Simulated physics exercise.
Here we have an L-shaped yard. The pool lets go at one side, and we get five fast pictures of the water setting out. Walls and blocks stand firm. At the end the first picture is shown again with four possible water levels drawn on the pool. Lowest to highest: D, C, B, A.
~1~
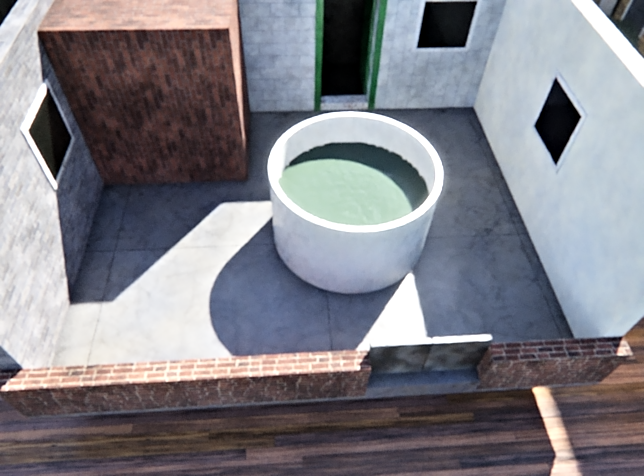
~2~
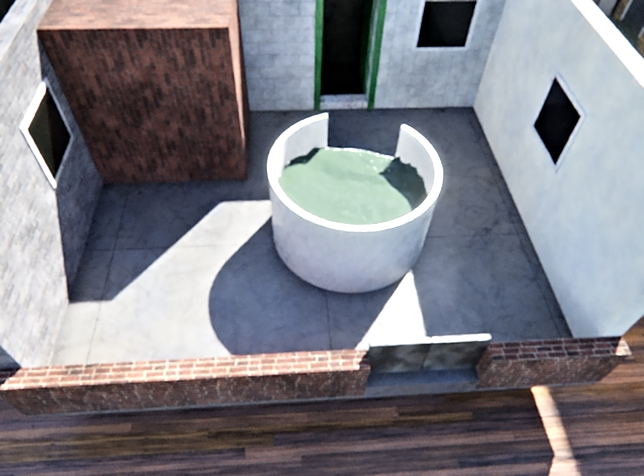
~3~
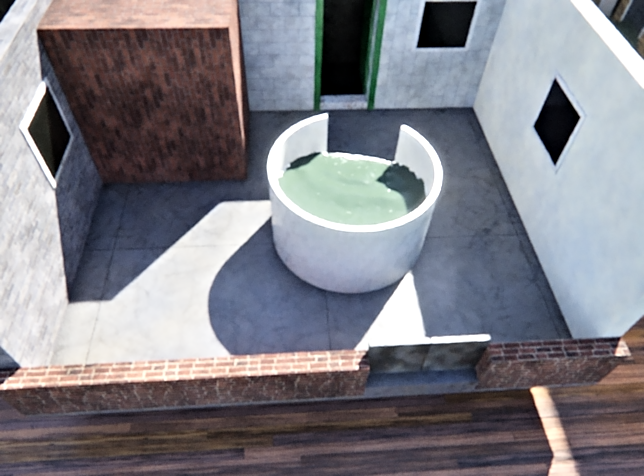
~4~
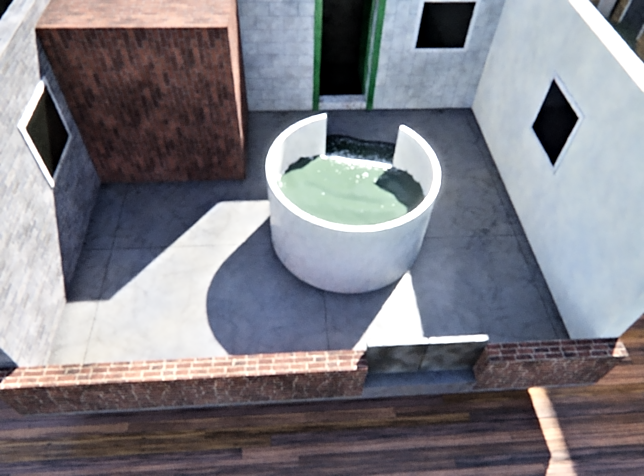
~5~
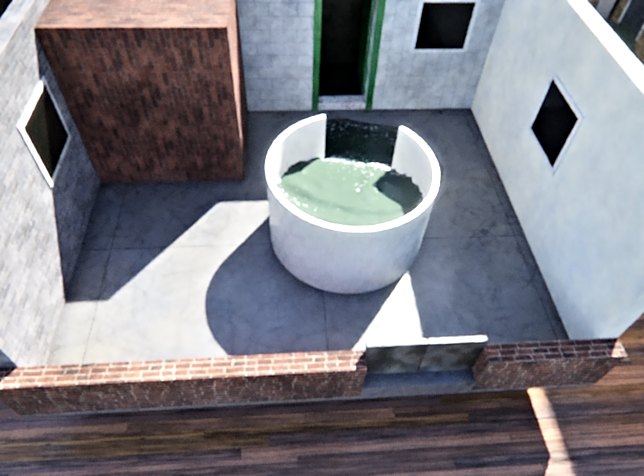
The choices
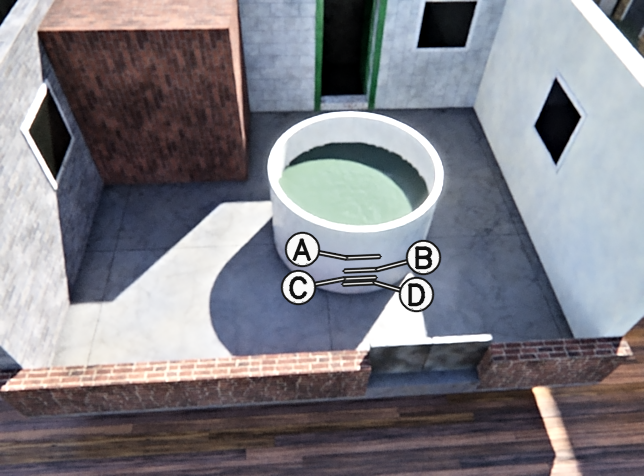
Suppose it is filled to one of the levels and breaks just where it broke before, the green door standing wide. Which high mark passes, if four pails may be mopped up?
I would pick mark C.
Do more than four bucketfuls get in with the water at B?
Yes, it does.
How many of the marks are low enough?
Two of the four.
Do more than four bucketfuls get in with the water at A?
Yes, that goes wrong.
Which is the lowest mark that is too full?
That would be B.
On the marked copy, A at (362, 257); B at (360, 270); C at (359, 278); D at (359, 283); from the bottom up D, C, B, A.
For mark A, dozens of bucketfuls pour in.
For mark B, about 10 bucketfuls get in.
For mark C, a bucket or two gets in.
For mark D, nothing gets over.
